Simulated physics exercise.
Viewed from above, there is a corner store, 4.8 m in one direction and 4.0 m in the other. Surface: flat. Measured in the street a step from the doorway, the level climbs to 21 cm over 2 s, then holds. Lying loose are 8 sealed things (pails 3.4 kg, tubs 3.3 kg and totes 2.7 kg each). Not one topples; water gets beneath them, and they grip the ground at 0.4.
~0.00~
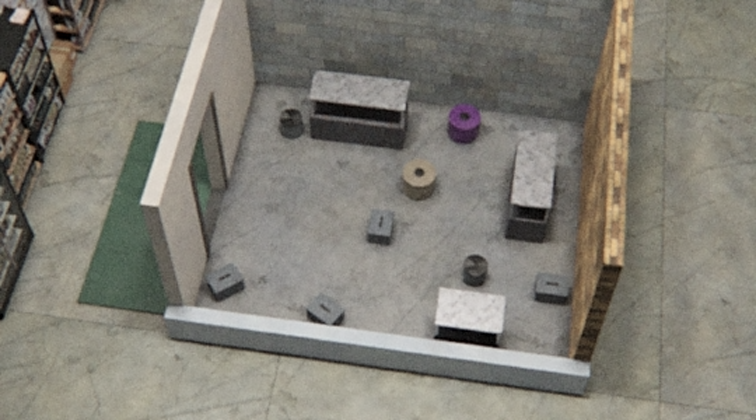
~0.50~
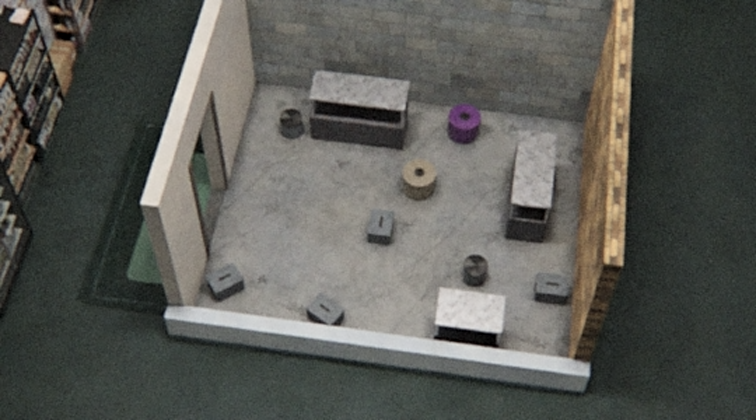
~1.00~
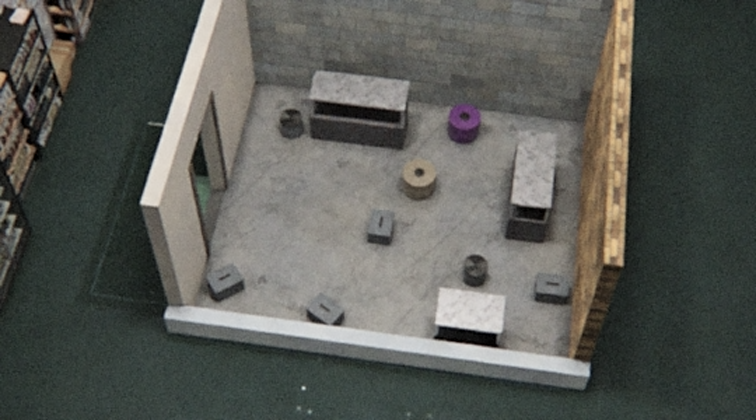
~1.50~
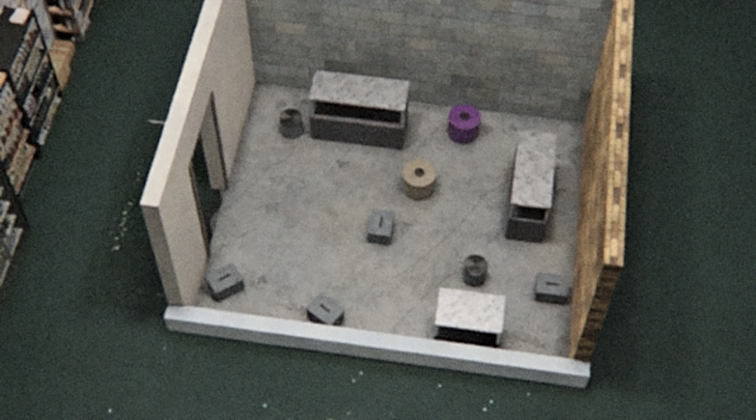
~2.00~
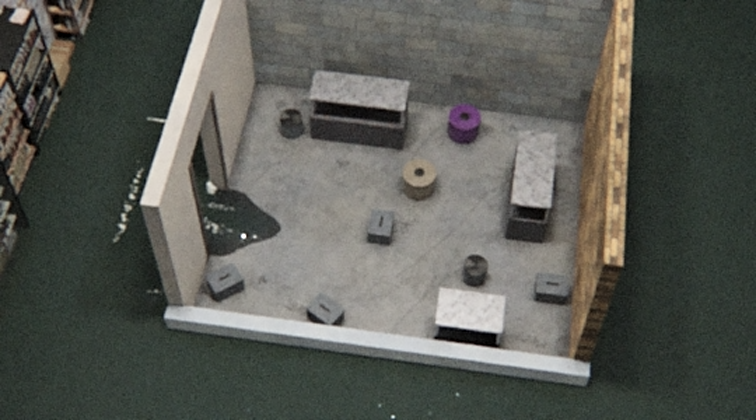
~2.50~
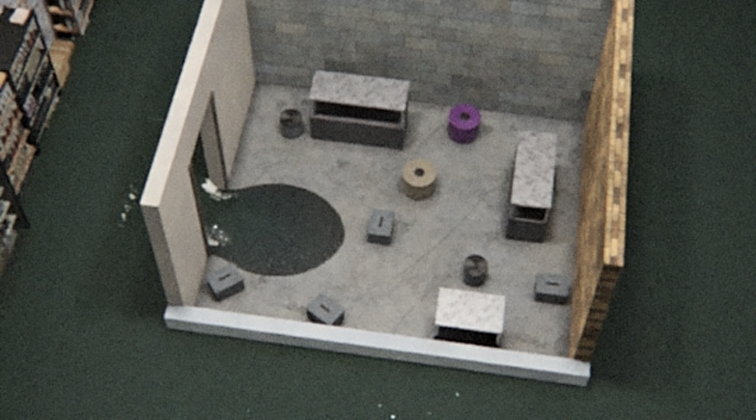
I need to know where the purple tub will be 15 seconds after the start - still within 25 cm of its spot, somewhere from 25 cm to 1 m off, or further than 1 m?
It will scoot partway, short of a metre.
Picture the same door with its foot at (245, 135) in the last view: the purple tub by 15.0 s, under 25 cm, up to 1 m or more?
In that case the purple tub would have gone a great distance.
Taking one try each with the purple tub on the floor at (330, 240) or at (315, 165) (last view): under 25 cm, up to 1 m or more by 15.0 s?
I'd expect it to get swept far off the first time and to get swept far off the second time.
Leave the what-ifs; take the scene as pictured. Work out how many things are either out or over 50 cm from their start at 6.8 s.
At that moment it comes to 4.
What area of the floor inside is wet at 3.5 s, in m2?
Roughly 7.5 m2.
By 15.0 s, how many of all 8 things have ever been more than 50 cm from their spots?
I make that 7.
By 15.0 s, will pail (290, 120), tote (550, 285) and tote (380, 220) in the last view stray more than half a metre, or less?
Result, in order: Lower / higher / higher.
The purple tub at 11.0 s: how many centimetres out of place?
Roughly 60 centimetres by that point.
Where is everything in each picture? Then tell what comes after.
In the first picture, the purple tub at (465, 117) rests on the ground; 0.0 m2 under water; 0 of 8 have shifted.
In the second picture, the purple tub at (465, 117) rests on the ground; 0.0 m2 under water; 0 of 8 have shifted.
In the third picture, the purple tub at (465, 117) rests on the ground; water covers 0.0 m2; 0 of 8 have shifted.
In the fourth picture, the purple tub at (465, 117) rests on the ground; water covers 0.0 m2; 0 of 8 have shifted.
In the fifth picture, the purple tub at (465, 117), on the bottom; water covers 0.5 m2; 0 of 8 have shifted.
In the sixth picture, the purple tub at (465, 117), on the bottom; 1.9 m2 under water; 0 of 8 have shifted.
After 3.5 s the purple tub is near (465, 117), 0.0 m from its start, aground; 0 afloat.
After 6.8 s the purple tub is near (472, 104), 0.2 m from its start, afloat; 6 afloat.
After 11.0 s the purple tub is near (430, 130), 0.6 m from its start, afloat; 7 afloat.
After 15.0 s the purple tub is near (424, 101), 0.6 m from its start, afloat; 8 afloat.
